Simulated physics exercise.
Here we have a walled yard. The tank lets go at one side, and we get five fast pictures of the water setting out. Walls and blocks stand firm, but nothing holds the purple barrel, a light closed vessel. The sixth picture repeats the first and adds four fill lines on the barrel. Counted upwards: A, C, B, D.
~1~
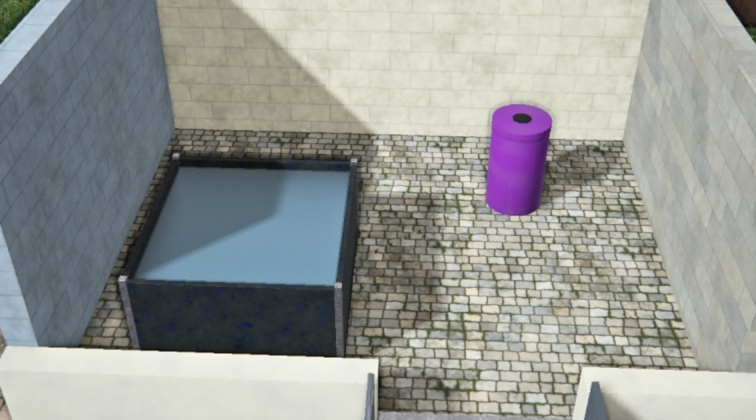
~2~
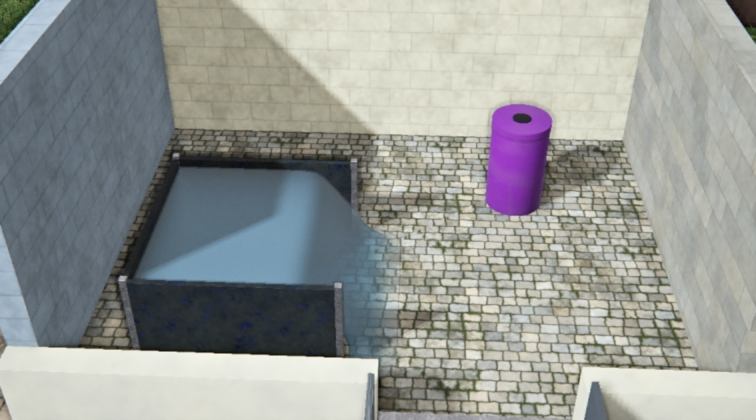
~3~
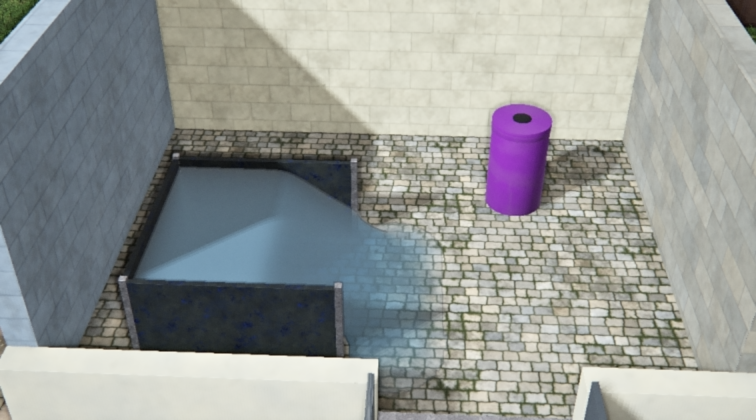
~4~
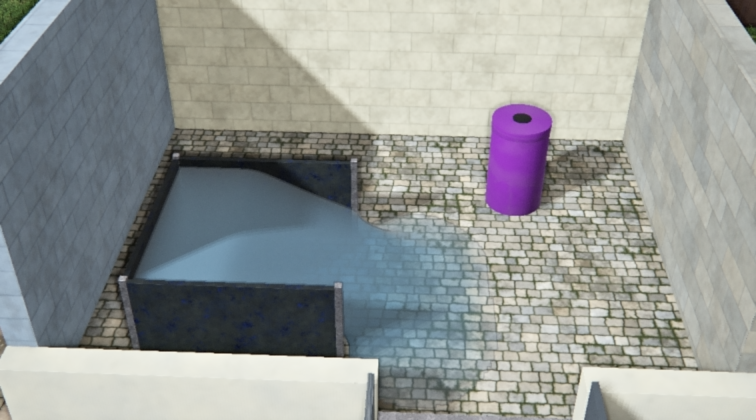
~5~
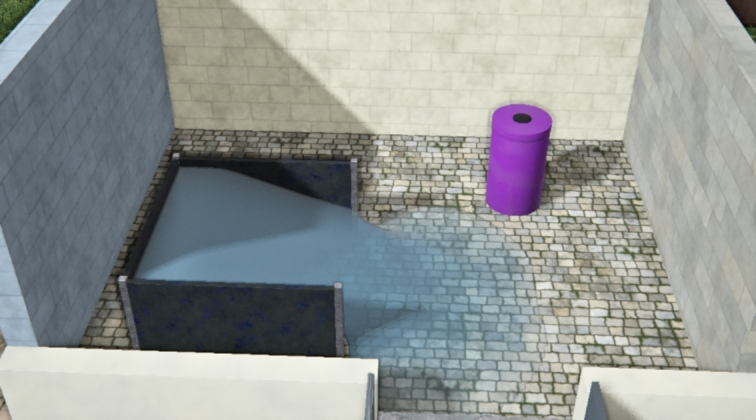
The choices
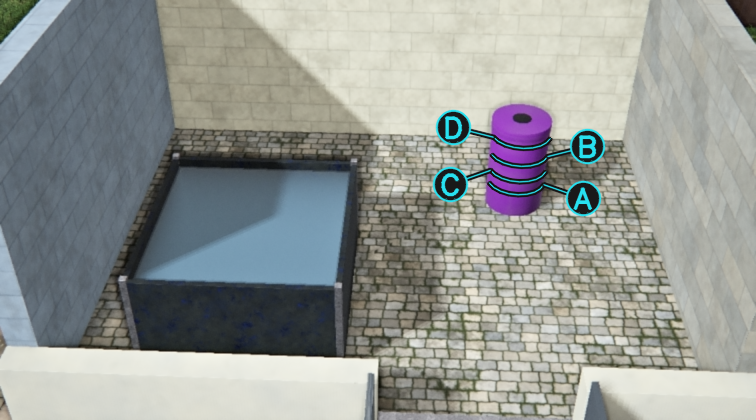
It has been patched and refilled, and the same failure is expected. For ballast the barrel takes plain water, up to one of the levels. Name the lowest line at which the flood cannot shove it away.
It is A.
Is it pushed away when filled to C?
No.
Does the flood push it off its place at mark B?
No.
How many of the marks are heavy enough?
All of them.
On the marked copy, A at (518, 194); B at (521, 166); C at (519, 181); D at (523, 148); from the bottom up A, C, B, D.
Choosing A, it does not move.
Choosing B, it does not move.
Choosing C, it does not move.
Choosing D, it does not move.
